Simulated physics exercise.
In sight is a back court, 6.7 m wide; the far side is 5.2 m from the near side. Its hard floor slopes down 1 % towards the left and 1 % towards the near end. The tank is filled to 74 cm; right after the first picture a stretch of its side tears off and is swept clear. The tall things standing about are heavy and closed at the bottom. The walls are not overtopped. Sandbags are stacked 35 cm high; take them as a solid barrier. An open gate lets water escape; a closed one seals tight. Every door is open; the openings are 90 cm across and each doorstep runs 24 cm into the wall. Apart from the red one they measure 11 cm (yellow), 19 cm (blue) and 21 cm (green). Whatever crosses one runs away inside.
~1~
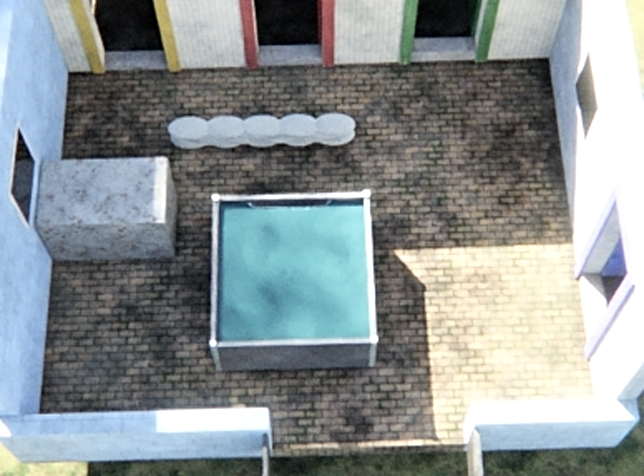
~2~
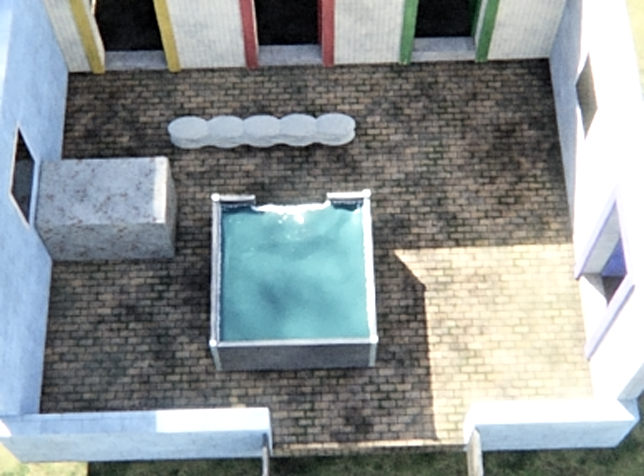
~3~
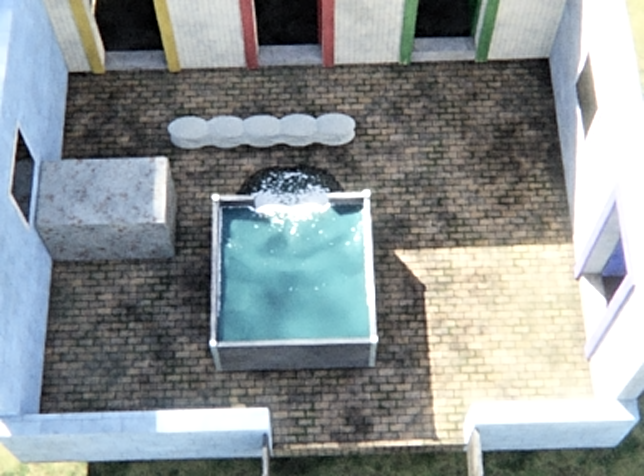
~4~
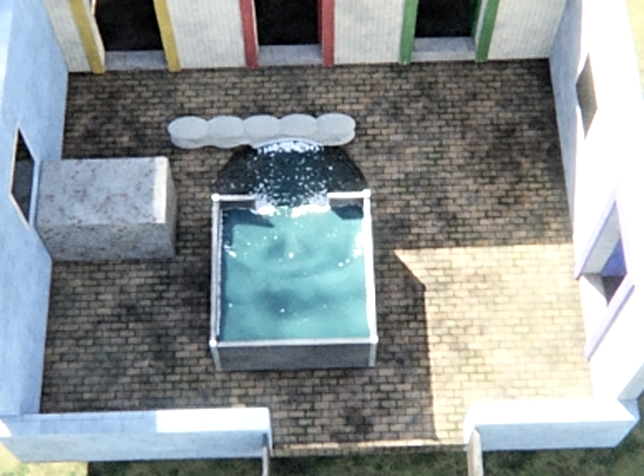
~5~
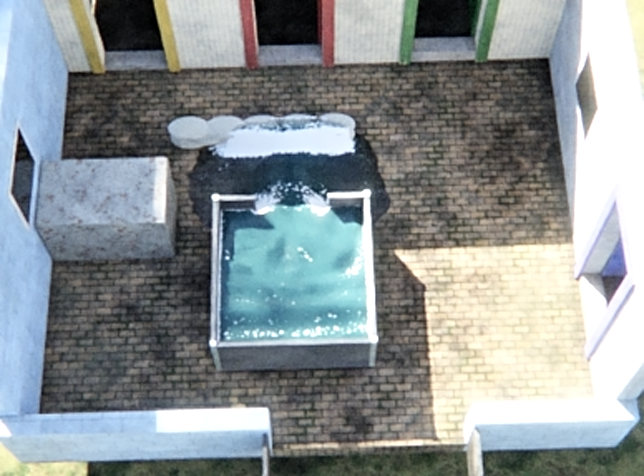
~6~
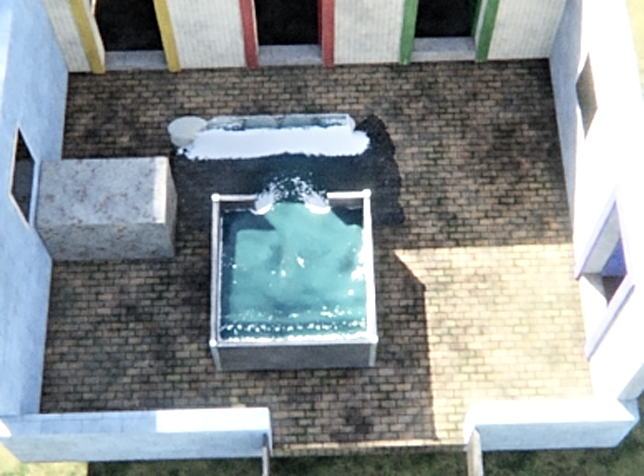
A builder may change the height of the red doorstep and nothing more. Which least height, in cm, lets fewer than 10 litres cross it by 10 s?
At least 7 cm or so.
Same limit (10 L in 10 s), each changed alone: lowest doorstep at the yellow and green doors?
About 15 cm at yellow and 8.0 cm at green.
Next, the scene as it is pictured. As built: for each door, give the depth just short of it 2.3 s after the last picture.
Depths in cm: Red 4, yellow 16, blue 6, green 6.
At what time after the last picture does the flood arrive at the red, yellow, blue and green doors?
Red 0.9 s, yellow 1.6 s, blue 2.0 s, green 0.7 s.
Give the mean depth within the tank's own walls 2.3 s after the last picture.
Some 33 cm.
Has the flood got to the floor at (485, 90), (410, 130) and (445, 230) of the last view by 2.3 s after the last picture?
In turn: Under water, under water, flooded.
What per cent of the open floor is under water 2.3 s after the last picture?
Near 55 per cent is wet.
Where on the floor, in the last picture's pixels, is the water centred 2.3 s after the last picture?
At about (295, 220).
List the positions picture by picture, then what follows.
Still water, 74 cm deep, in the tank at (293, 270); the red door at (288, 21) is dry, in the first picture.
Water pours out on the far side and has run 0.3 m, to a hidden place; about 11 cm deep outside, 74 cm at the back, in the second picture.
The gap is on the far side, the front 0.8 m out at (268, 173); the back of the tank holds 74 cm, in the third picture.
The gap is on the far side, the front 1.2 m out at (250, 150); the back of the tank holds 73 cm, in the fourth picture.
The front is at (357, 139), 1.4 m from the gap on the far side; 2.7 m2 of floor is wet, 67 cm left at the back, in the fifth picture.
Water pours out on the far side and has run 1.7 m, to (374, 123); about 6 cm deep outside, 62 cm at the back; 1.1 m in a straight line remain to the red door at (288, 21), in the sixth picture.
Then, 0.7 s after the last picture water covers 30 % of the floor, deepest (48 cm) near (290, 153); it has not reached the red door.
Then, 2.3 s after the last picture water covers 55 % of the floor, deepest (34 cm) near (69, 80); 4 cm at the red door, 0 litres in over its 14 cm doorstep.
Then, 9.3 s after the last picture water covers 95 % of the floor, deepest (14 cm) near (506, 422); 8 cm at the red door, 0 litres in over its 14 cm doorstep.
At the red door as built, the water peaked near 9 cm, 8.7 s after the last picture.
Run again over the same 10 s with other heights there, 17 litres in over 5.5 cm, 6 litres over 8 cm. The limit of 10 litres is kept from about 7 cm up.
